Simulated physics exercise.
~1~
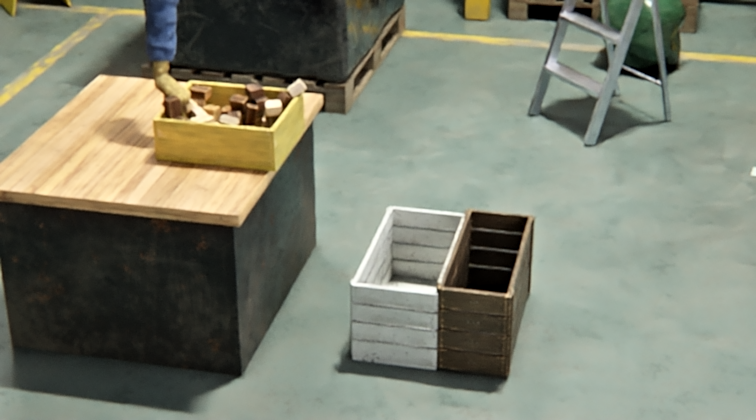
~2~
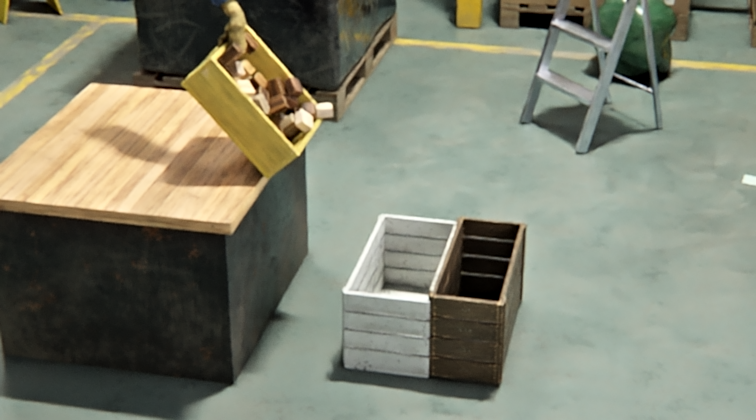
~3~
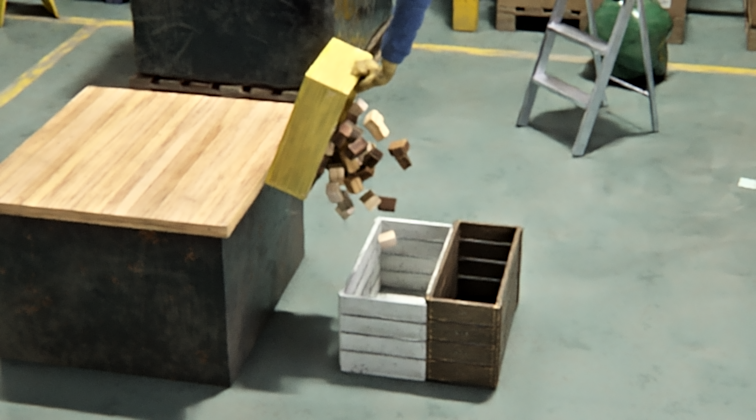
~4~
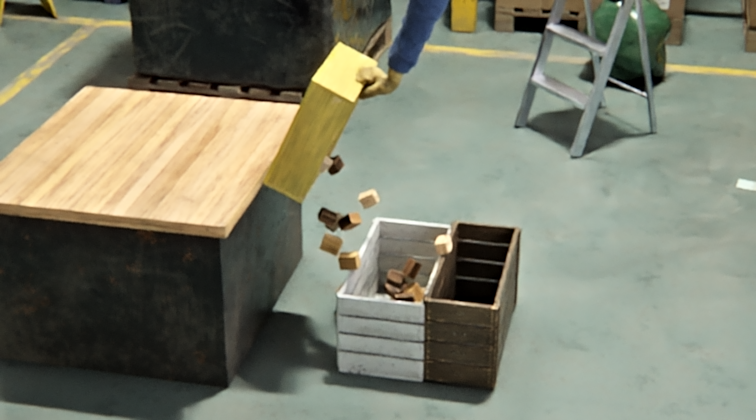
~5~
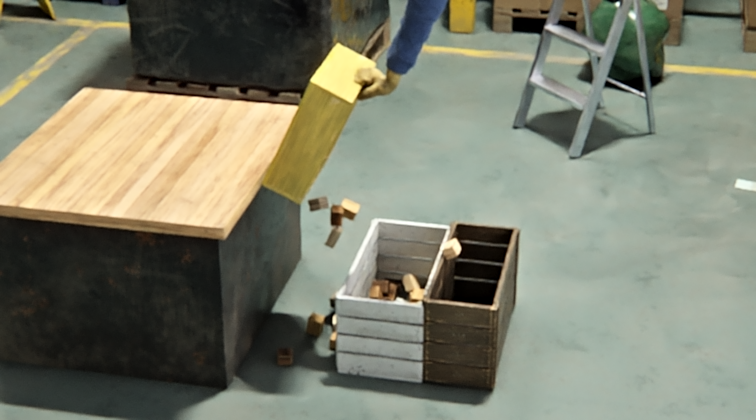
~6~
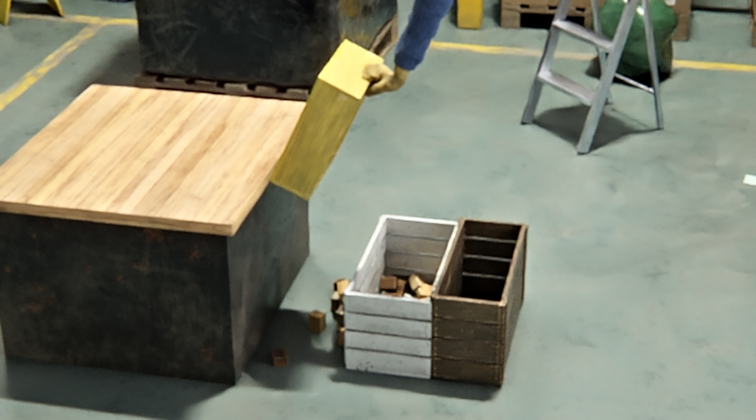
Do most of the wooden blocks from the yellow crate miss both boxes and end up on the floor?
No, most of them land in the white box, the one nearer the bench. Some drop to the floor between the bench and that box.
A gloved hand tipping a yellow crate of wooden blocks off a bench, most dropping into a white box, some hitting the floor.
